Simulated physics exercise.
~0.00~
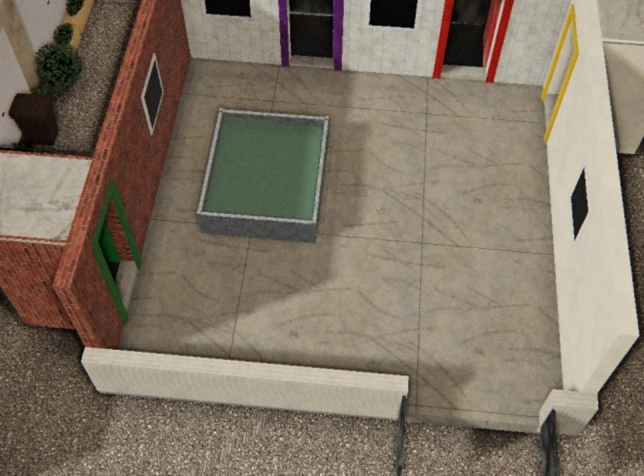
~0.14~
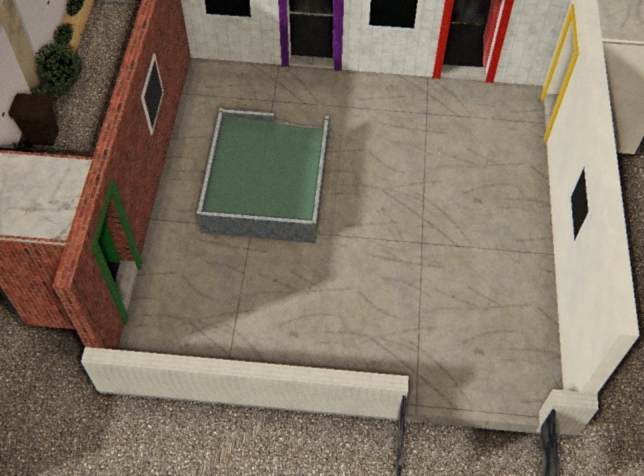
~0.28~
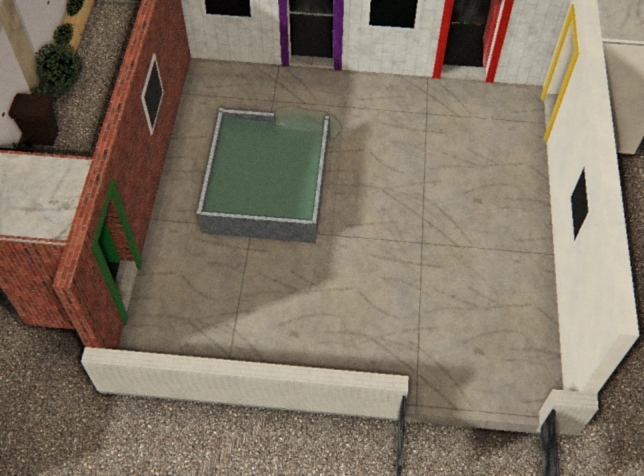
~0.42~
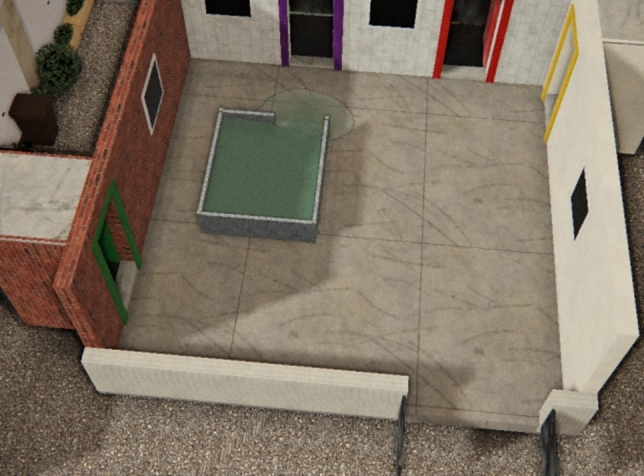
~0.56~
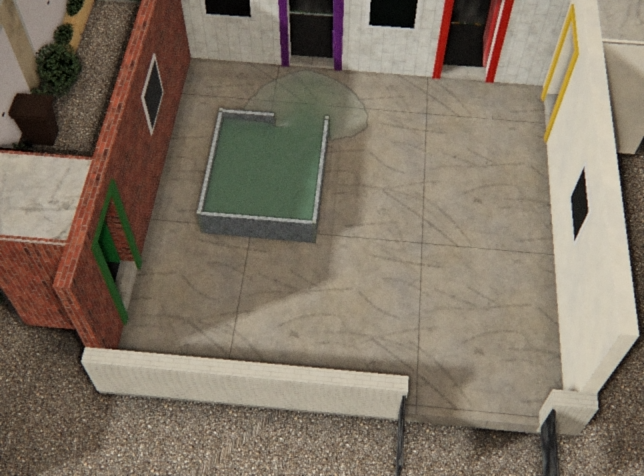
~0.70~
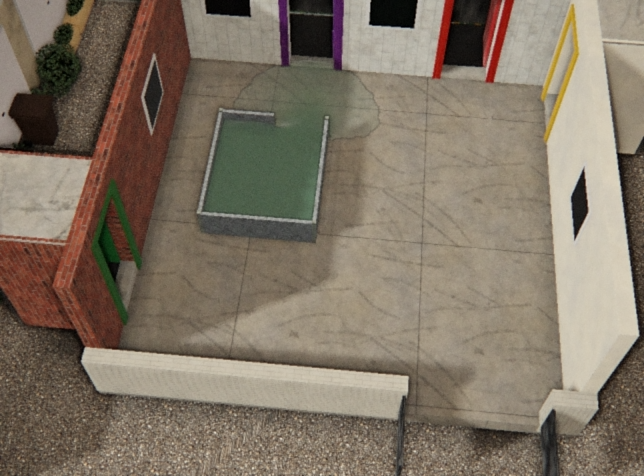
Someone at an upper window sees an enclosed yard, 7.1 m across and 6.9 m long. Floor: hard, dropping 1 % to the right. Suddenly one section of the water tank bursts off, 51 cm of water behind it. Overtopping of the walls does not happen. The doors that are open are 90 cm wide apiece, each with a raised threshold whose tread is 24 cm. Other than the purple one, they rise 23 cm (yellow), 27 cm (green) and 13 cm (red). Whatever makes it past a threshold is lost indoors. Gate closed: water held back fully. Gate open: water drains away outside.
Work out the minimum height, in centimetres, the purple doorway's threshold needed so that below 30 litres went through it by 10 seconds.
The minimum is roughly 24 cm.
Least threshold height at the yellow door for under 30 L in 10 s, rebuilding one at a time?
For yellow: Close to 10.5 cm.
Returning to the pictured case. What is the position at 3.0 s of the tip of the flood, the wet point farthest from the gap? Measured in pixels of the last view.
Around (540, 87).
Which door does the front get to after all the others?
The green one comes last.
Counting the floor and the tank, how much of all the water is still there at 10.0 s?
Roughly 74 per cent of the water.
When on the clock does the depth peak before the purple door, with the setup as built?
Peak: Close to 3.2 s.
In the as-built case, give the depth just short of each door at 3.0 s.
Lab note, depth in cm: Purple 20; yellow 15; green 0; red 7.
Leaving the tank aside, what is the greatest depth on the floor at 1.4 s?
Max depth: Near 28 cm.
After 1.4 s water covers 10 % of the floor, deepest (28 cm) near (307, 131); 14 cm at the purple door, 67 litres in over its 6 cm threshold.
After 3.0 s water covers 25 % of the floor, deepest (22 cm) near (324, 70); 20 cm at the purple door, 285 litres in over its 6 cm threshold.
After 10.0 s water covers 70 % of the floor, deepest (10 cm) near (324, 70); 9 cm at the purple door, 527 litres in over its 6 cm threshold.
At the purple door as built, the water arrived by 0.7 s and peaked near 21 cm at 3.2 s.
With a threshold of 19 cm, 83 litres would have come in within the 10 s; with 30 cm, 1 litre. So under 30 litres takes about 24 cm.
